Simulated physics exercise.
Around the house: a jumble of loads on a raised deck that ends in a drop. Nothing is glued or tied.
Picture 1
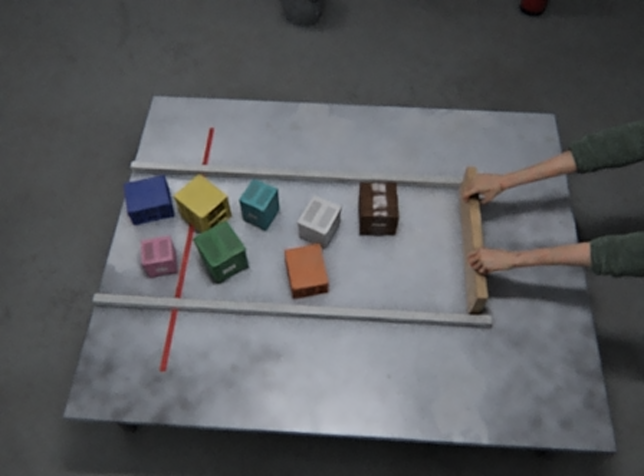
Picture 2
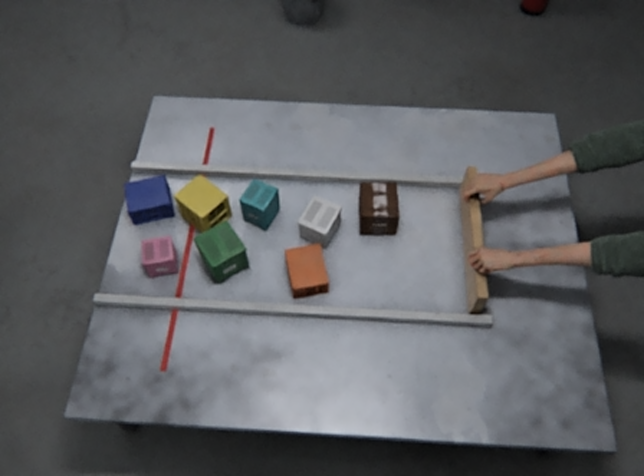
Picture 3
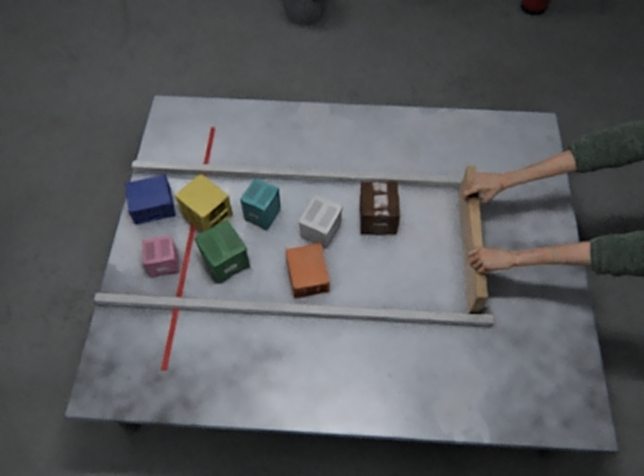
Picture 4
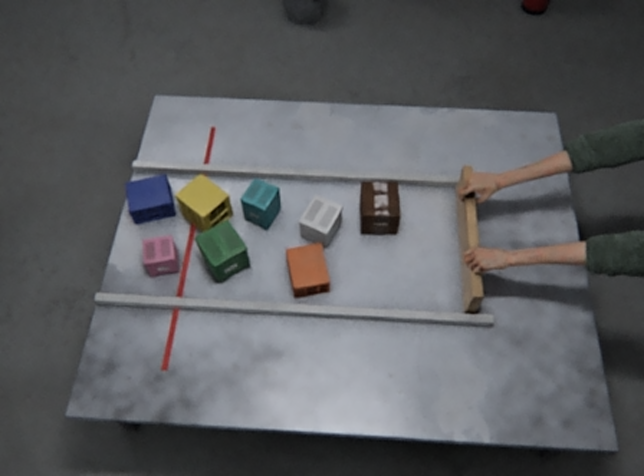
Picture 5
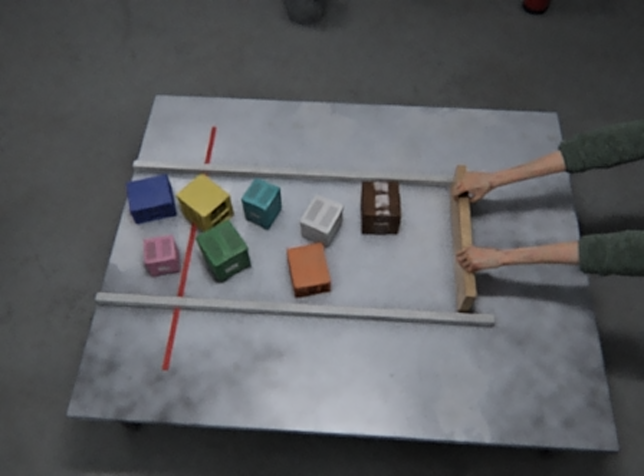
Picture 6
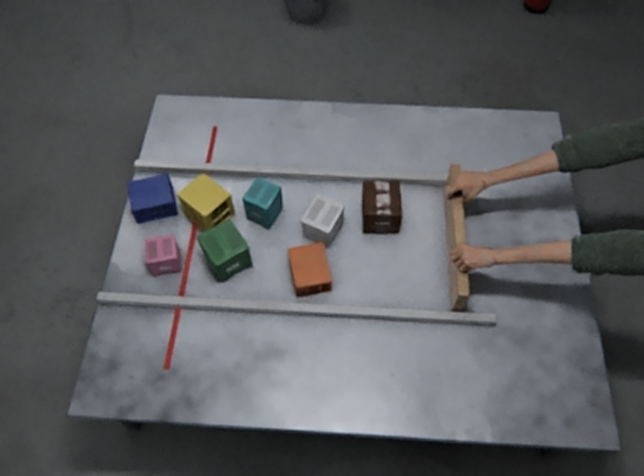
Two forearms in dark green sleeves reach in from the right to grip a wooden plank on a pale mottled table, seen from above against a grey floor. Between two light rails sit blue, pink, yellow, green, turquoise, white, orange and brown crates and totes, with red tape crossing at left. The hands slide the plank slightly left, touching nothing, while the crates stay put.
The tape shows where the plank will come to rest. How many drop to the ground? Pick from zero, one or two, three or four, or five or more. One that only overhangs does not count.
The number that fall off is three or four.
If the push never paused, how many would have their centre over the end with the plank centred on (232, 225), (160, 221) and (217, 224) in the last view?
In that order 1, 6 and 1.
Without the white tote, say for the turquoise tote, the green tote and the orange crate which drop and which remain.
The turquoise tote does not fall, the green tote remains up, the orange crate does not fall.
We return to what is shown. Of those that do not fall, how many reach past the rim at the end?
0 of them.
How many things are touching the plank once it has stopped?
2 of them.
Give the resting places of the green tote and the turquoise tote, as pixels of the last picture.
About (127, 262), and the other about (150, 179).
Soon after, none off yet; blue crate at rest near (153, 199); pink tote at rest near (164, 256); yellow crate at rest near (207, 205).
After that, none off yet; blue crate moving near (149, 199); pink tote at rest near (164, 256); yellow crate displaced a little near (189, 196).
In the end, the number that fall off is three or four; gone, yellow crate, pink tote and blue crate.
